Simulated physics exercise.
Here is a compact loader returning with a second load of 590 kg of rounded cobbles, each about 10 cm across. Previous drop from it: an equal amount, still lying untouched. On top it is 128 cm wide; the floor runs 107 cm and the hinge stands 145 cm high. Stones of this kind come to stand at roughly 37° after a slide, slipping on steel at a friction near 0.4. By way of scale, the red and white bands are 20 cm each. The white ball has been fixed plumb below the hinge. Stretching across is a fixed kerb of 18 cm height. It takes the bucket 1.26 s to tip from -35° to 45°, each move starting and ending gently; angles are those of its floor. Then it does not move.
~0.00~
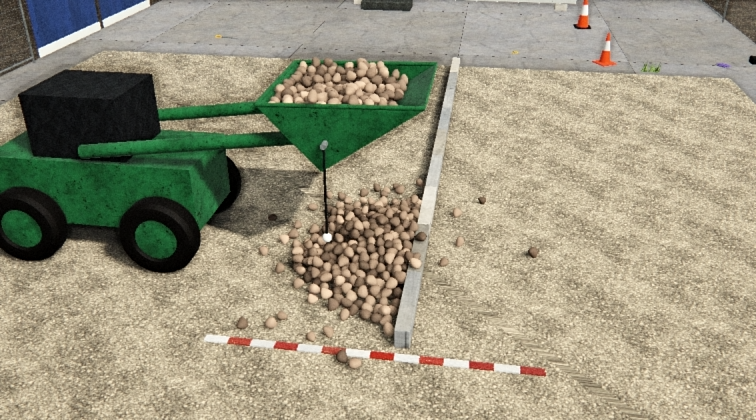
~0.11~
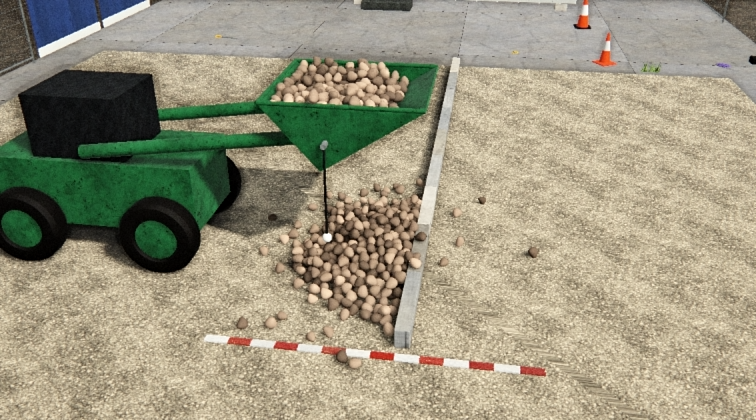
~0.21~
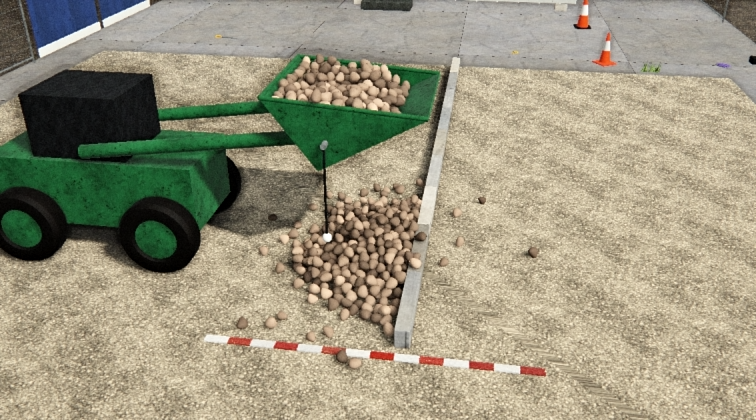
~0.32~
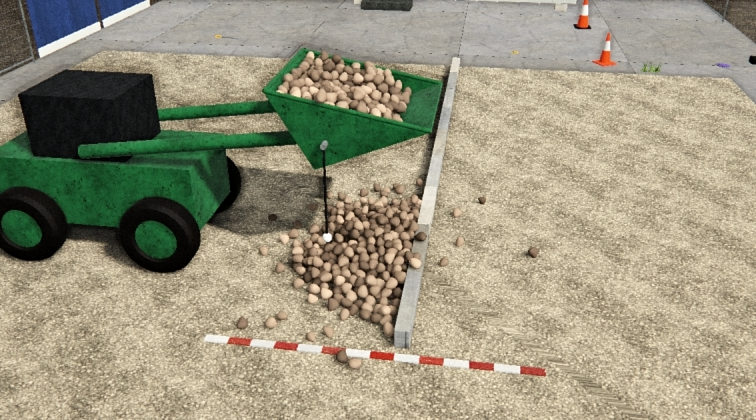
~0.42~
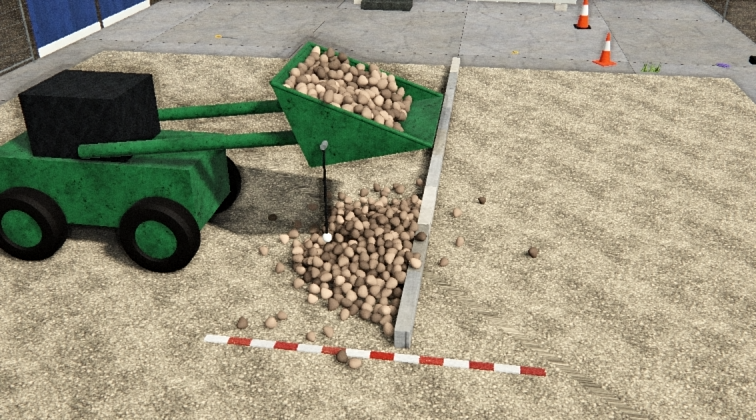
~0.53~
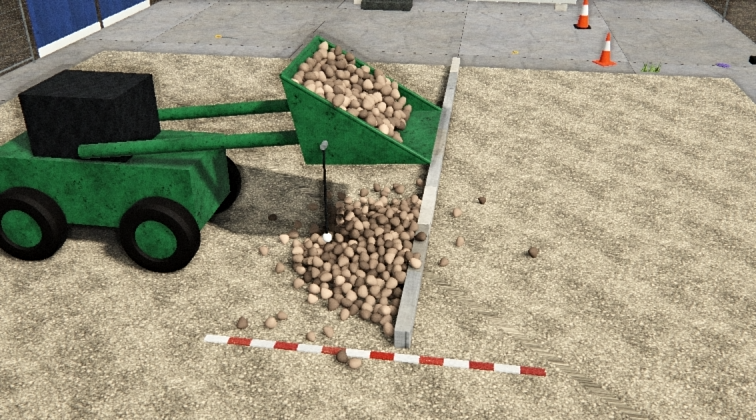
To begin with, a green wheeled loader holds a raised bucket of brown stones above a pile lying against a low kerb, beside a red and white striped pole. Then the bucket slowly rotates clockwise, its right edge lowering and its left rising, while the stones inside shift and the machine stays put.
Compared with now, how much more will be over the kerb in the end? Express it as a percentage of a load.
Close to 88 parts in a hundred.
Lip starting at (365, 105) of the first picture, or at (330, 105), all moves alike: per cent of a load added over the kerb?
Some 25 percent, and then 5 percent.
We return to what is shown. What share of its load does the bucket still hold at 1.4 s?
Around 45 per cent of the load is still inside.
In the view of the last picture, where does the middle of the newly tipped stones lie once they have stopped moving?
I'd say close to (470, 258).
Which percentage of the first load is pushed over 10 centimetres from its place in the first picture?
Some 0 percent, give or take.
After 0.9 s the floor is at 32°; in per cent of one load, 100 in the bucket, 99 on this side of the kerb, 1 over the kerb; the foremost stones are at (455, 239).
After 1.4 s the floor is at 45°; in per cent of one load, 43 in the bucket, 131 on this side of the kerb, 25 over the kerb; the foremost stones are at (475, 249).
After 1.7 s the floor is at 45°; in per cent of one load, 4 in the bucket, 125 on this side of the kerb, 72 over the kerb; the foremost stones are at (537, 260).
After 4.6 s the floor is at 45°; in per cent of one load, 0 in the bucket, 111 on this side of the kerb, 89 over the kerb; the foremost stones are at (671, 272). Net gain over the kerb, 88.
